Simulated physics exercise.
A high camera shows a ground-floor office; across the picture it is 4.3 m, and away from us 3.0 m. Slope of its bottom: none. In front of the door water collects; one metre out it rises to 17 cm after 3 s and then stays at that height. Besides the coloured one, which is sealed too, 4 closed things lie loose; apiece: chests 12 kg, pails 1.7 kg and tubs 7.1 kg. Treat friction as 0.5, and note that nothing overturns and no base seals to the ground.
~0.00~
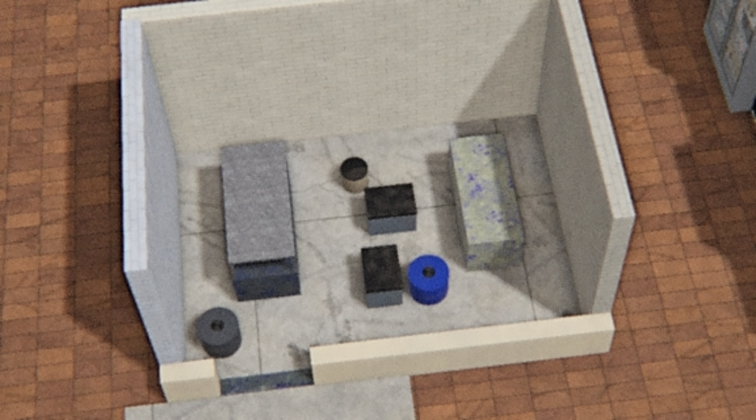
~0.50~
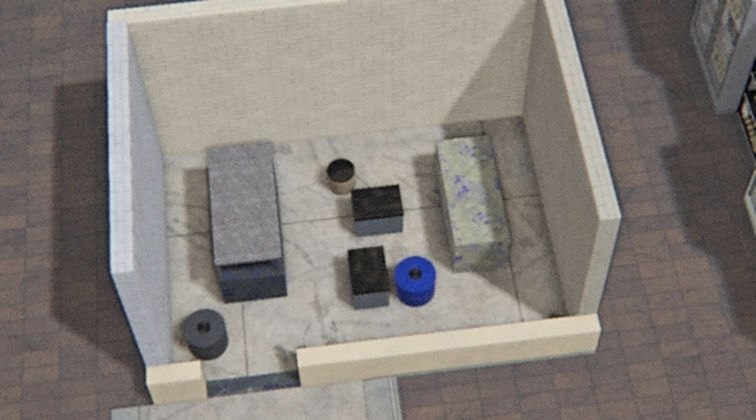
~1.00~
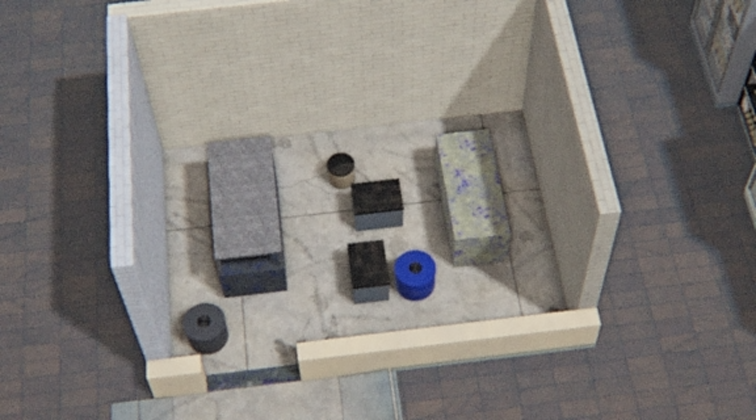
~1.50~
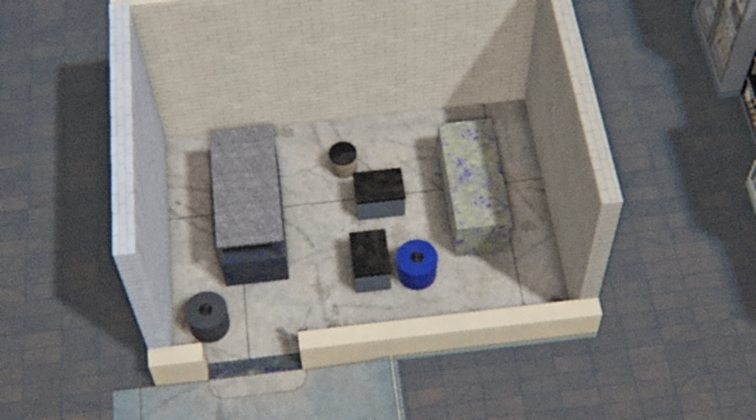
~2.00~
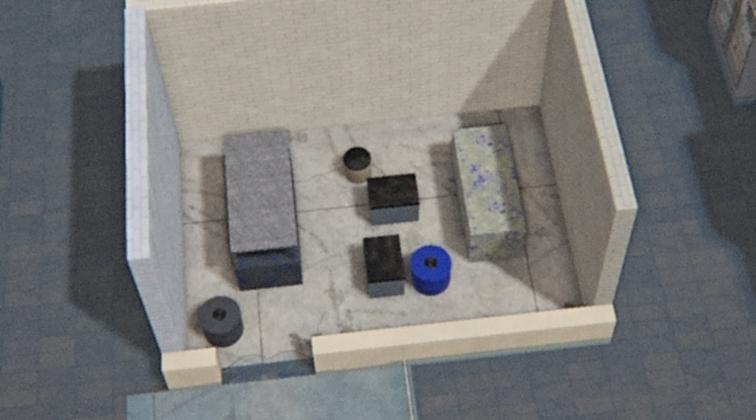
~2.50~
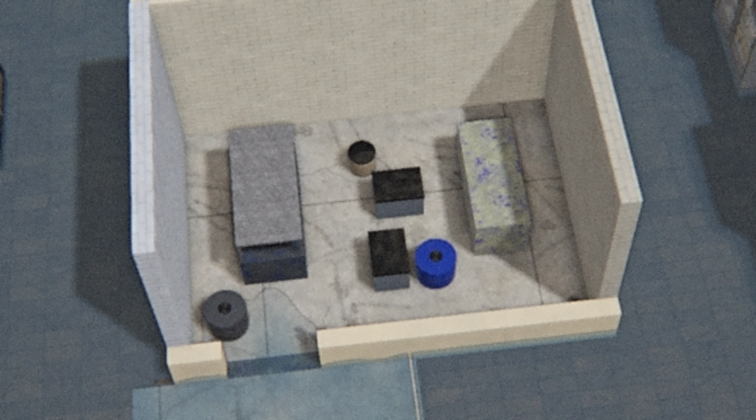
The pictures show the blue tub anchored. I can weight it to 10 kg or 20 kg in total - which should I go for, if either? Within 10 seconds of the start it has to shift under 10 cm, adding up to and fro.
Make it 20 kg.
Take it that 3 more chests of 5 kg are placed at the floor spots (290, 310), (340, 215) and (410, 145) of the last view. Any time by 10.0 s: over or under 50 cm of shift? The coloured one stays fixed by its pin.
One by one: Too far, too far and not far enough.
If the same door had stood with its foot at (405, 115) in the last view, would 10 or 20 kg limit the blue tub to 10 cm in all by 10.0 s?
I'd say you need the heavier one.
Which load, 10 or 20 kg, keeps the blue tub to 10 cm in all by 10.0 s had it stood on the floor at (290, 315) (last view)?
Note: None OK.
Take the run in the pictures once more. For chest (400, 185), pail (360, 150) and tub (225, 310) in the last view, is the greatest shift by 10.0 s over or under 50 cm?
In turn: Short of it, over, over.
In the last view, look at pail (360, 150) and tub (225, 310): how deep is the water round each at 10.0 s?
First roughly 9 cm, second roughly 7 cm.
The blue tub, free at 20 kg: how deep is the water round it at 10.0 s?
Around 5 cm.
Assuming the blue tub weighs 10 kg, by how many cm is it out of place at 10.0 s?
Shift: About 40 cm.
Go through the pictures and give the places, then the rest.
In the first picture, the blue tub at (429, 272) rests on the ground; water covers 0.0 m2; 0 of 5 have shifted.
In the second picture, the blue tub at (415, 274) rests on the ground; water covers 0.0 m2; 0 of 5 have shifted.
In the third picture, the blue tub at (415, 268) rests on the ground; water covers 0.0 m2; 0 of 5 have shifted.
In the fourth picture, the blue tub at (417, 257) rests on the ground; 0.0 m2 under water; 0 of 5 have shifted.
In the fifth picture, the blue tub at (431, 263) rests on the ground; water covers 0.0 m2; 0 of 5 have shifted.
In the sixth picture, the blue tub at (436, 256), on the bottom; 0.5 m2 under water; 0 of 5 have shifted.
After 3.5 s the blue tub would be 0 cm from its start with 10 kg and 0 cm from its start with 20 kg; 0 cm of water round it then.
After 4.5 s the blue tub would be 1 cm from its start with 10 kg and 0 cm from its start with 20 kg; 0 cm of water round it then.
After 7.0 s the blue tub would be 10 cm from its start with 10 kg and 0 cm from its start with 20 kg; 2 cm of water round it then.
After 10.0 s the blue tub would be 37 cm from its start with 10 kg and 0 cm from its start with 20 kg; 5 cm of water round it then.
